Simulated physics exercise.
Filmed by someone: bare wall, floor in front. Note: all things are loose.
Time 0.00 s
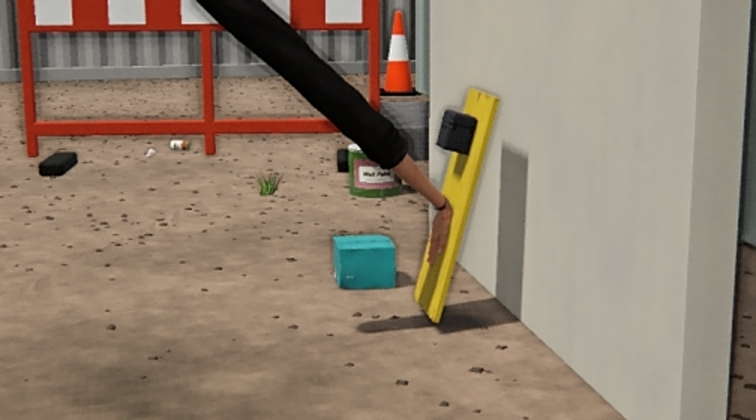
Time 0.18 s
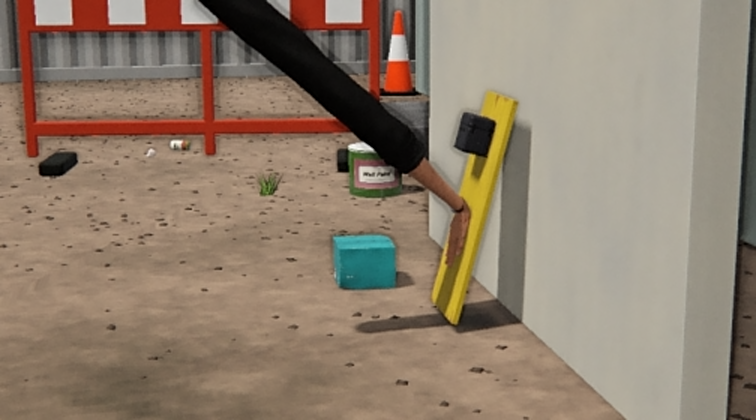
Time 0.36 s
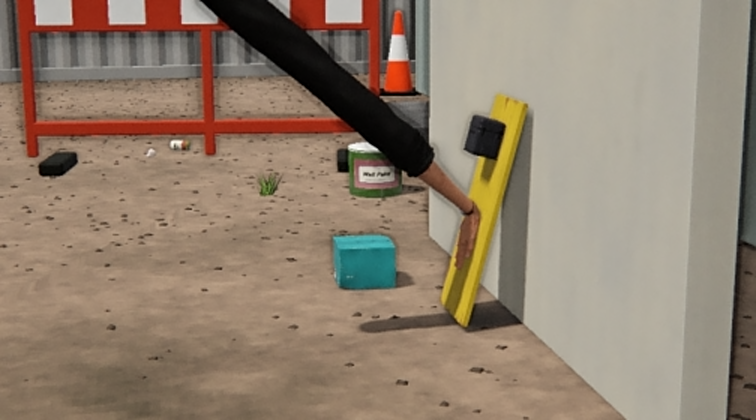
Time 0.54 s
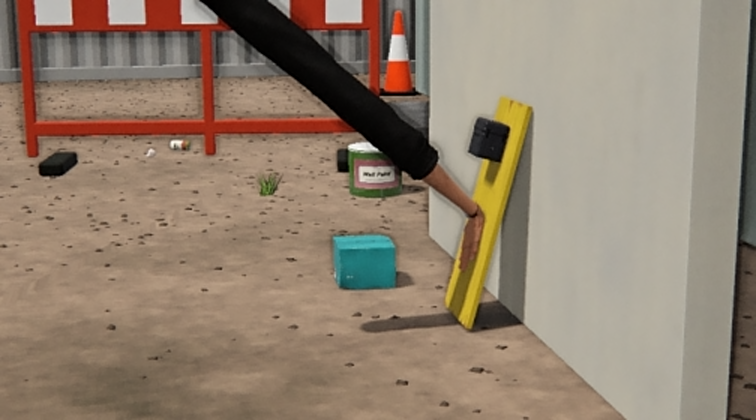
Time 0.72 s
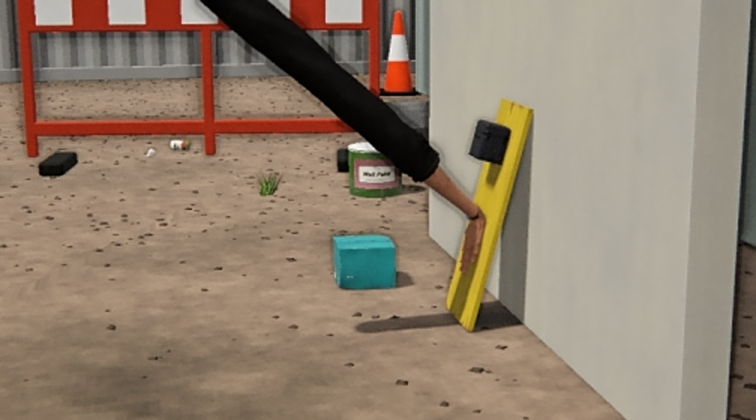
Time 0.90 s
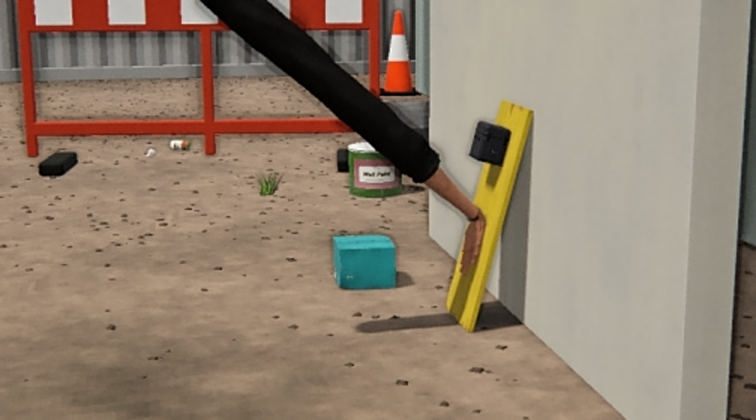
A dirt yard with a bare pale wall on the right is seen from a fixed, slightly raised viewpoint. A yellow board with a black block near its top leans by the wall, right of a turquoise box, with a paint tin, orange cone and red-and-white barrier behind. A black-sleeved arm moves the board slightly right toward the wall, then keeps its hand there, nearly still.
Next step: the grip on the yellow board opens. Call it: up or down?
Up.
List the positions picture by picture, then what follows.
On its way; yellow board (455, 203); turquoise box (364, 262), in the first picture.
On its way; yellow board (473, 206); turquoise box (364, 262), in the second picture.
On its way; yellow board (482, 208); turquoise box (364, 262), in the third picture.
On its way; yellow board (486, 210); turquoise box (364, 262), in the fourth picture.
Propped up under the hand; yellow board (487, 213); turquoise box (364, 262), in the fifth picture.
Propped up under the hand; yellow board (487, 214); turquoise box (364, 262), in the sixth picture.
After 1.20 s, no change.
After 1.60 s, yellow board resting near (487, 214).
In the end (2.2 s), both unmoved. At the end, from the last picture's camera, yellow board near (487, 214). The board holds.
